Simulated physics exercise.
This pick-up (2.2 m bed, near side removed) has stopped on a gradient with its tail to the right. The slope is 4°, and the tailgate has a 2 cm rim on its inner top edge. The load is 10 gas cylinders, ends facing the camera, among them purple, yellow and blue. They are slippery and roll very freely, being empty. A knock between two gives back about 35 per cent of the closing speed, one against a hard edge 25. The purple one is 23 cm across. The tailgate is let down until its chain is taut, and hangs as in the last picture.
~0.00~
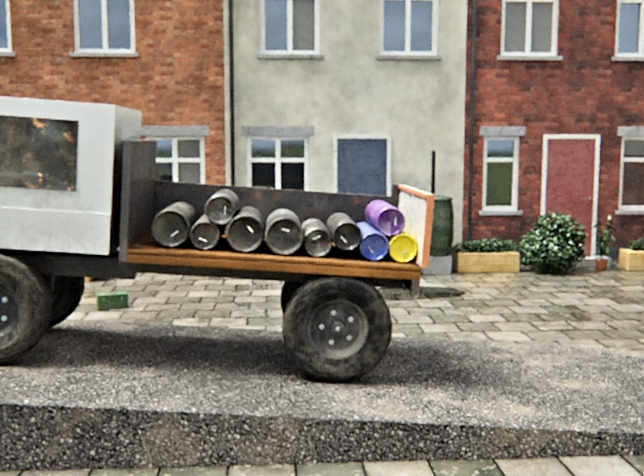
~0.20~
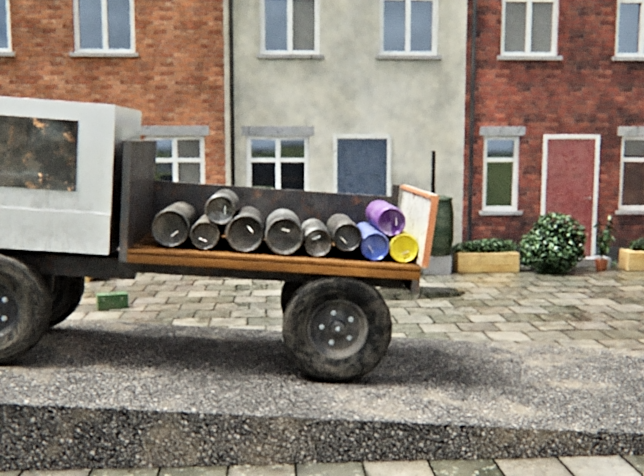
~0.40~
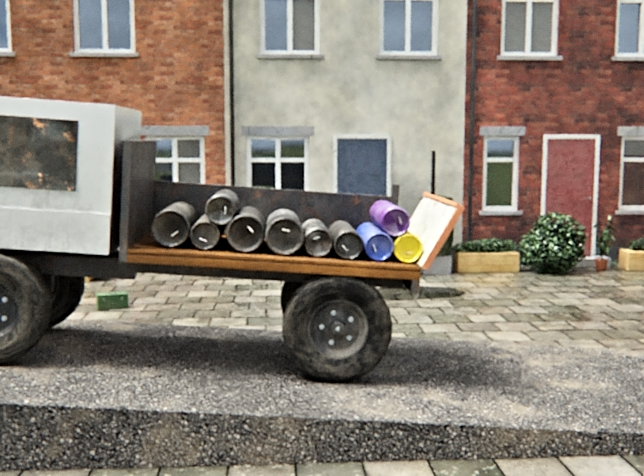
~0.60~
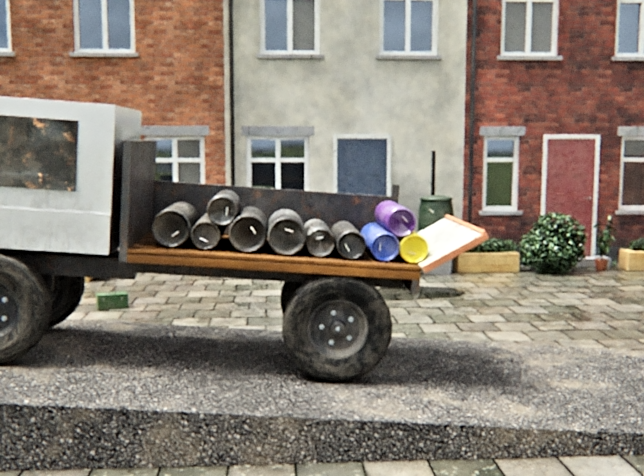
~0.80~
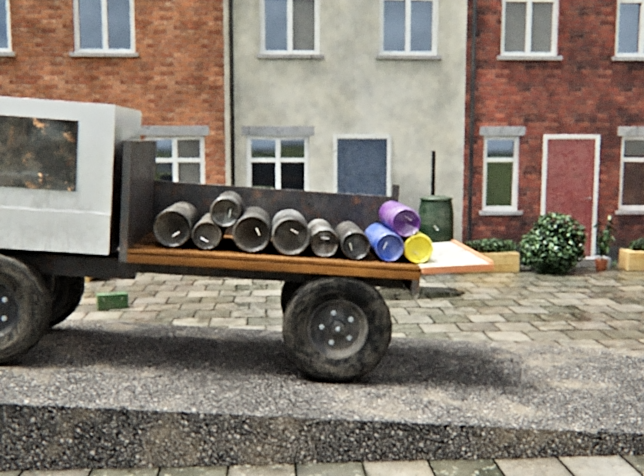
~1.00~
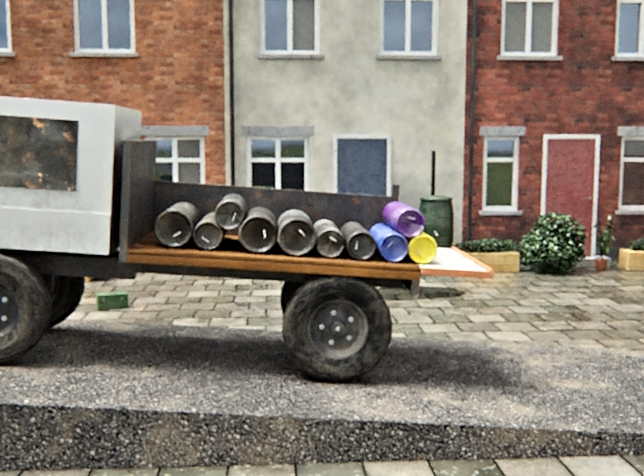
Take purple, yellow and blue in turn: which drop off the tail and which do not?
Purple rolls out, yellow rolls out, blue gets away.
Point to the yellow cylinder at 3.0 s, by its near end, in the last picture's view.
At about (532, 374).
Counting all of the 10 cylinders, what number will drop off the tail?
The count is 10.
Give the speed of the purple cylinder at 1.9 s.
Roughly 0.5 m/s.
After 1.9 s, purple is up on others, 25 cm past the hinge, rolling right; yellow is on the gate, 35 cm past the hinge, rolling right; blue is on the gate, 10 cm past the hinge, rolling right; 0 gone off the back.
After 3.0 s, purple is dropping off the gate; yellow is off the vehicle; blue is dropping off the gate; 3 gone off the back.
At rest (10.1 s), purple is out on the ground; yellow is out on the ground; blue is off the vehicle; 10 gone off the back.
